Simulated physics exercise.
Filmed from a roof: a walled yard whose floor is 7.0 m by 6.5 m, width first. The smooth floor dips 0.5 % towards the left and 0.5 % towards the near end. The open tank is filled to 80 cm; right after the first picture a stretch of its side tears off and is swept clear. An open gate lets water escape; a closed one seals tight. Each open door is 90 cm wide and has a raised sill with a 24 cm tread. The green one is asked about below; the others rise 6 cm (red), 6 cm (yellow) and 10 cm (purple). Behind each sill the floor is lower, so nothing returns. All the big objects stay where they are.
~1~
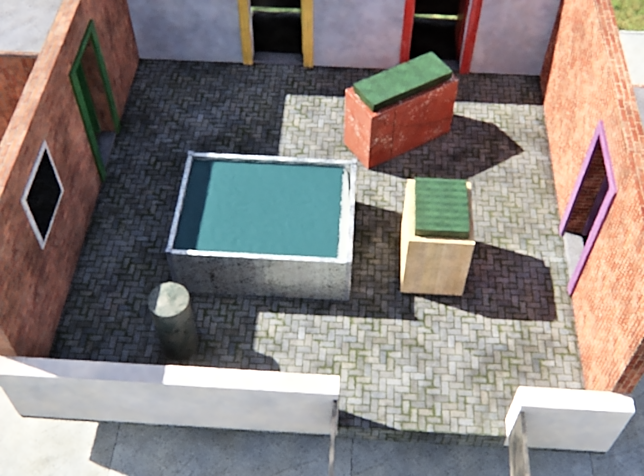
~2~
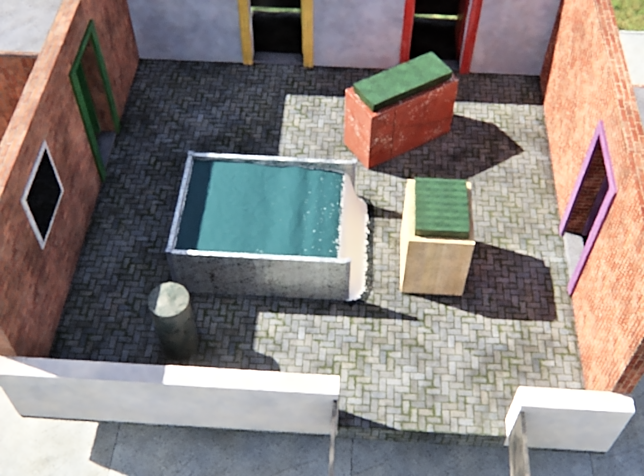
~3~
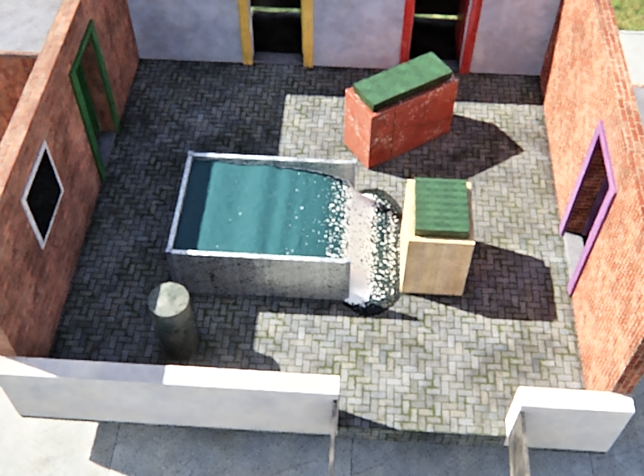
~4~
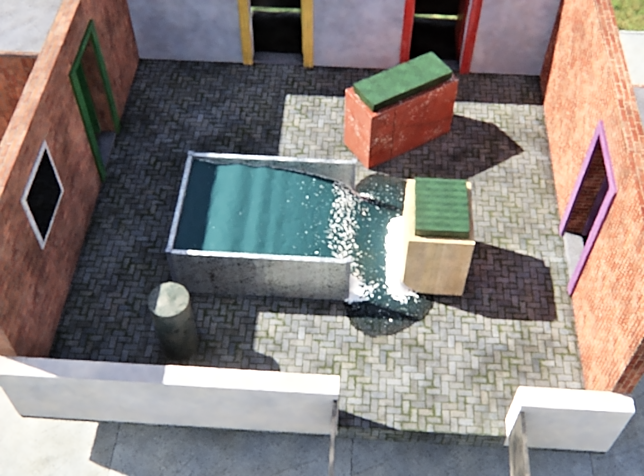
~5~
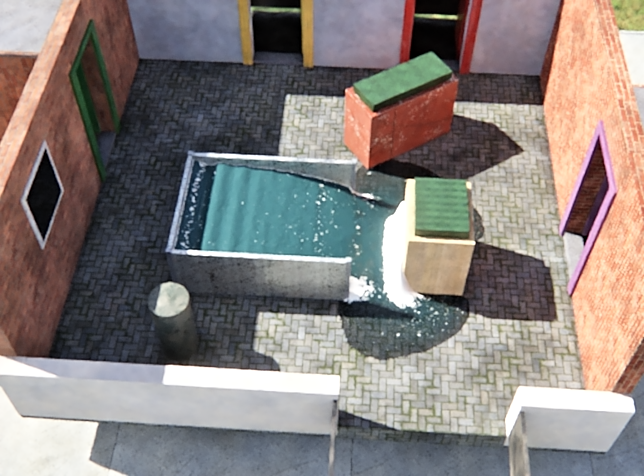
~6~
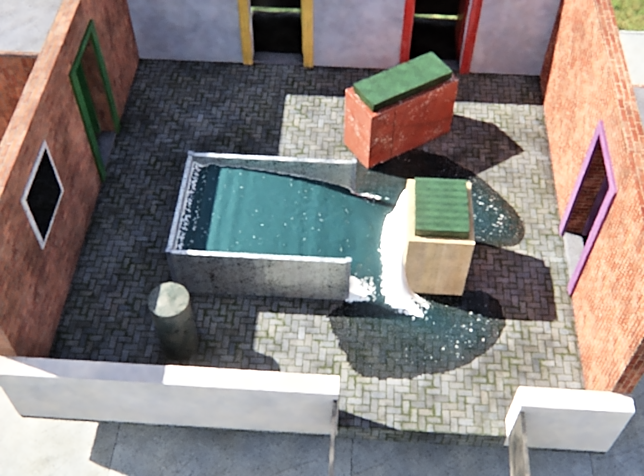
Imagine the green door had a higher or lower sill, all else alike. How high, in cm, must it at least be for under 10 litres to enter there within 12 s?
Some 6 cm above the ground.
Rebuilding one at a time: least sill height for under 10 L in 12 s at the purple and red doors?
About 9.0 cm at purple and 7.5 cm at red.
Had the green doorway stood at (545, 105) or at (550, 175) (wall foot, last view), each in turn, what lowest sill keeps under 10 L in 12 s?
Roughly 25 and 22 cm.
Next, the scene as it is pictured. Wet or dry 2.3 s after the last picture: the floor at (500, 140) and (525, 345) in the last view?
In that order: Under water, under water.
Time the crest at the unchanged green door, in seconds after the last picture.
At about 5.5 s.
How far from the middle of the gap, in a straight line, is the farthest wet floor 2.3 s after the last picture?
About 5.0 m.
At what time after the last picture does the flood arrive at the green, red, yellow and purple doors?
Green 5.0 s, red 2.0 s, yellow 3.0 s, purple 0.4 s.
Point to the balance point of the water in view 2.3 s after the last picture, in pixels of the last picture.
Near (398, 220).
Then, 0.7 s after the last picture water covers 30 % of the floor, deepest (55 cm) near (393, 261); it has not reached the green door.
Then, 2.3 s after the last picture water covers 45 % of the floor, deepest (36 cm) near (522, 82); it has not reached the green door.
Then, 11.3 s after the last picture water covers 95 % of the floor, deepest (10 cm) near (39, 390); 5 cm at the green door, 10 litres in over its 6 cm sill.
At the green door as built, the water peaked near 9 cm, 5.5 s after the last picture.
Run again over the same 12 s with other heights there, 14 litres in over 5.5 cm, 6 litres over 6.5 cm. The limit of 10 litres is kept from about 6 cm up.
